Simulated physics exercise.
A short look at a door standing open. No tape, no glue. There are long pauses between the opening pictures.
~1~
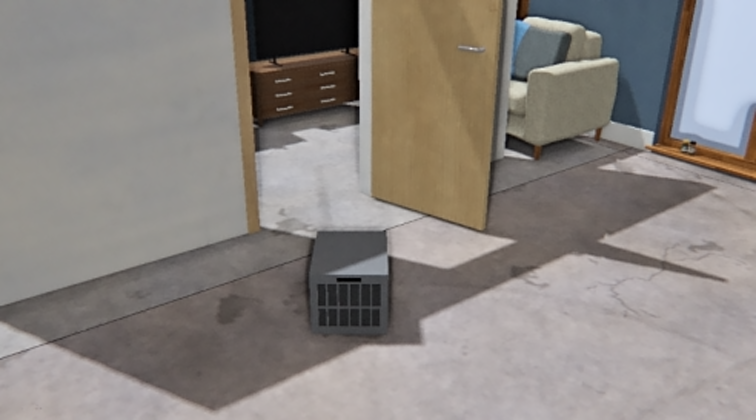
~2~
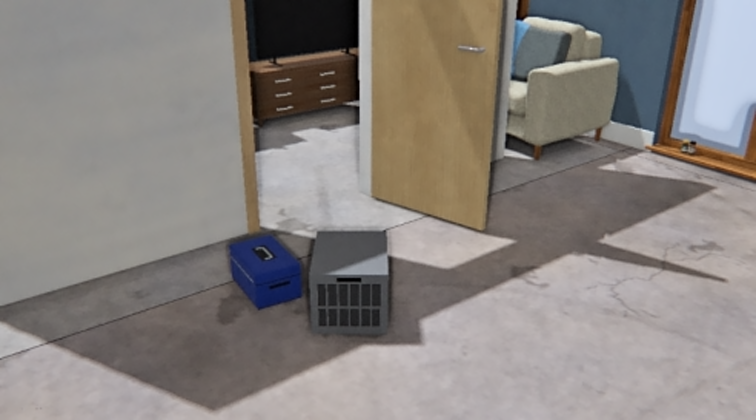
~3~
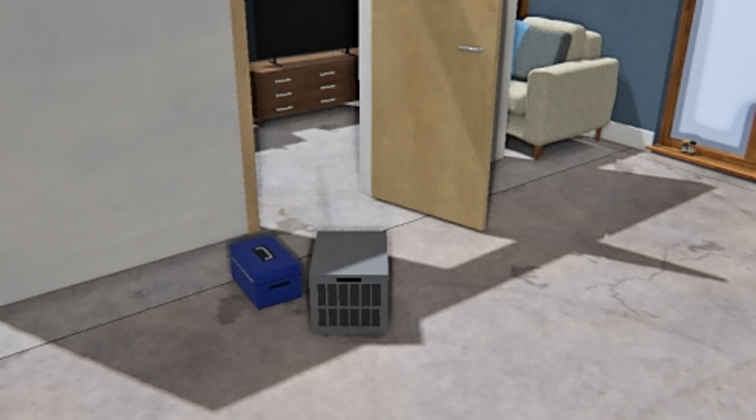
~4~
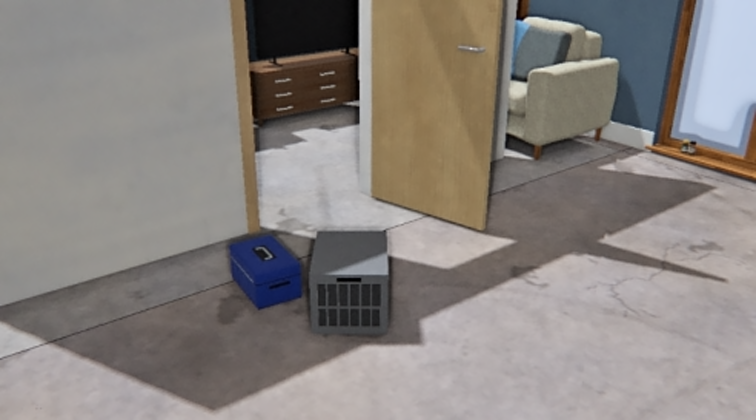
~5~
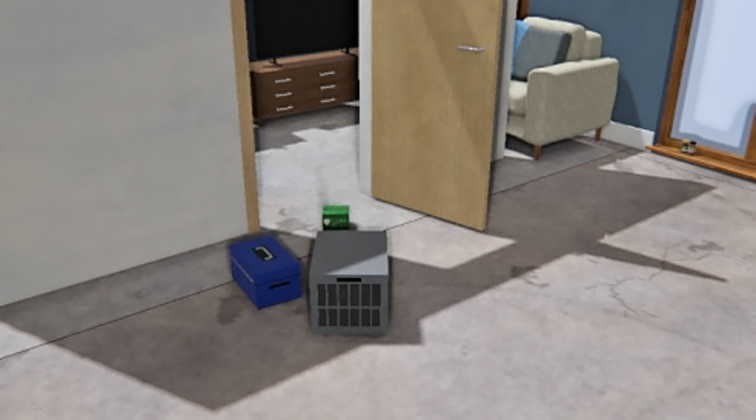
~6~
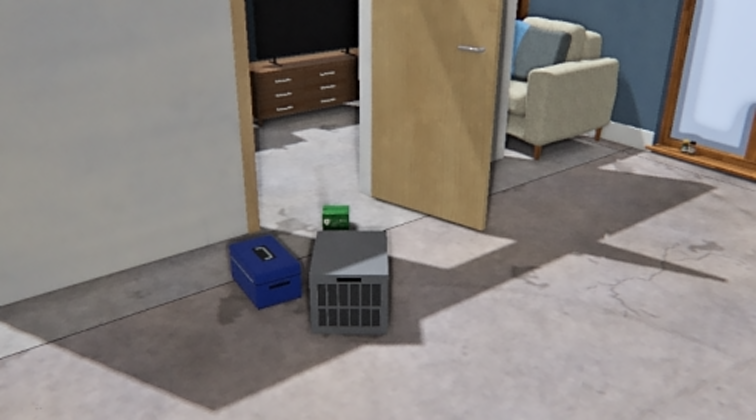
At first, a grey crate sits alone on the floor in front of a wide-open door. Then a blue toolbox appears just to the left of the crate, and later a small green box shows up behind it, while the door and crate stay still throughout.
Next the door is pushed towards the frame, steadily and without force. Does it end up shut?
Here the door closes.
Then, 1.50 s on from there, door 54° open.
Then, 2.20 s on from there, door 21° open; green box shifted about its own width near (317, 213).
In the end, door 0° open; moved from the start, green box; the other 2 unmoved. At the end, from the last picture's camera, green box near (300, 203).
